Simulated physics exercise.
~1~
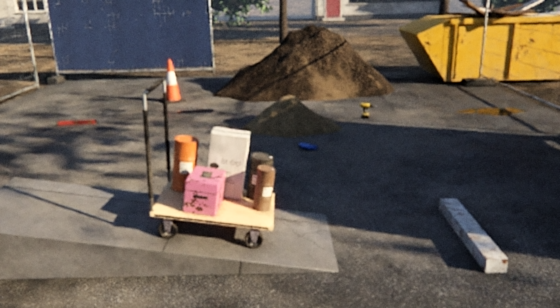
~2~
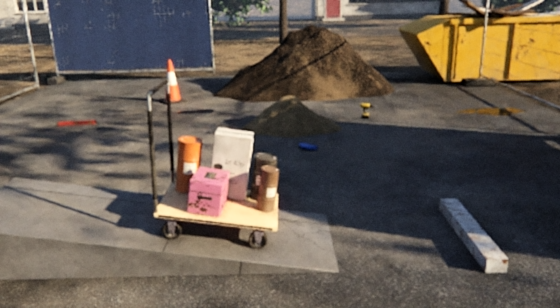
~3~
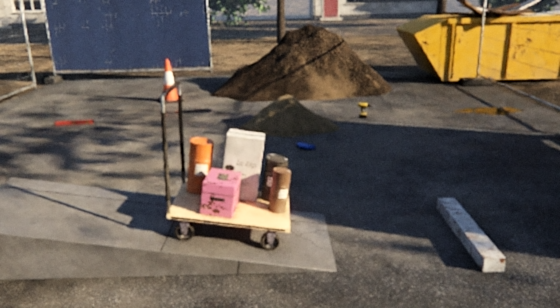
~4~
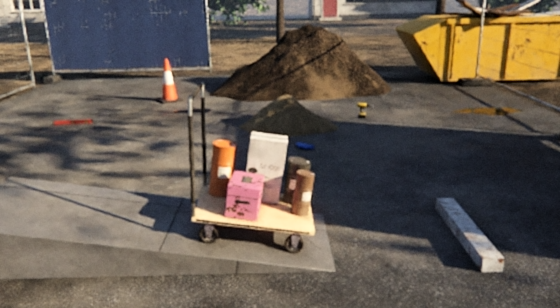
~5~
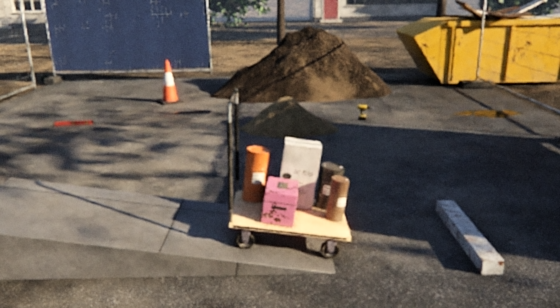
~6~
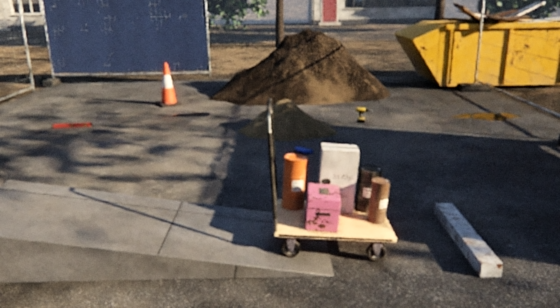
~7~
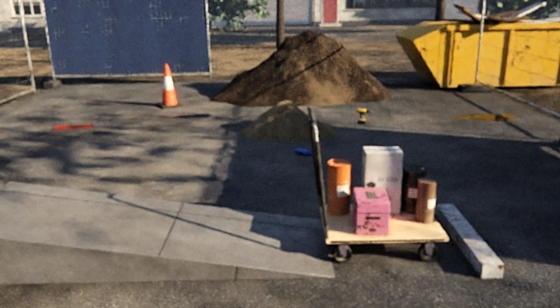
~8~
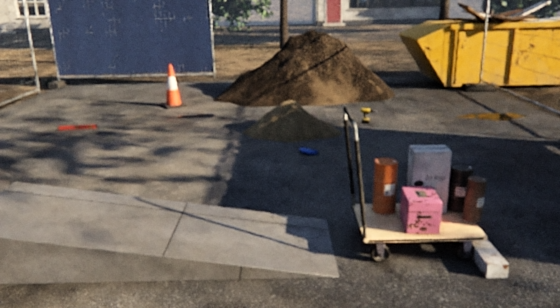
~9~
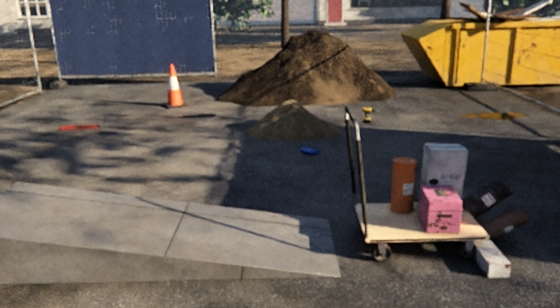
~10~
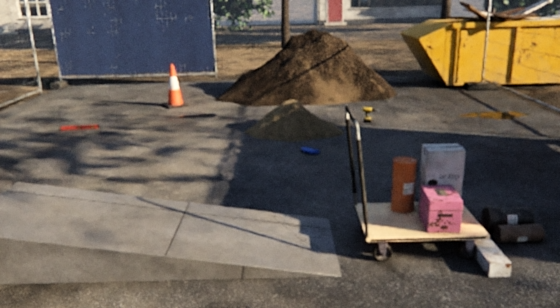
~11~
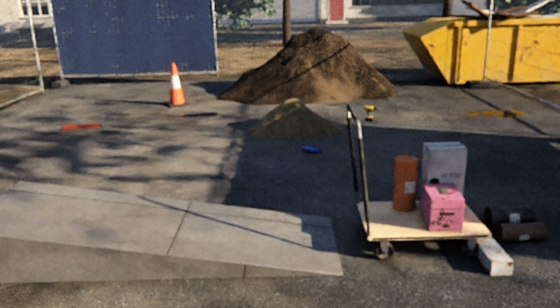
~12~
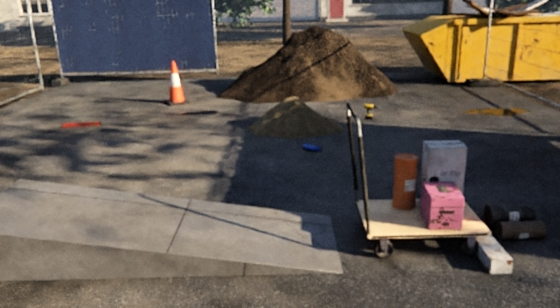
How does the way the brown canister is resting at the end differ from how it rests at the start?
At the start the brown canister stands at a slight lean on the trolley, and at the end it lies on its side on the ground.
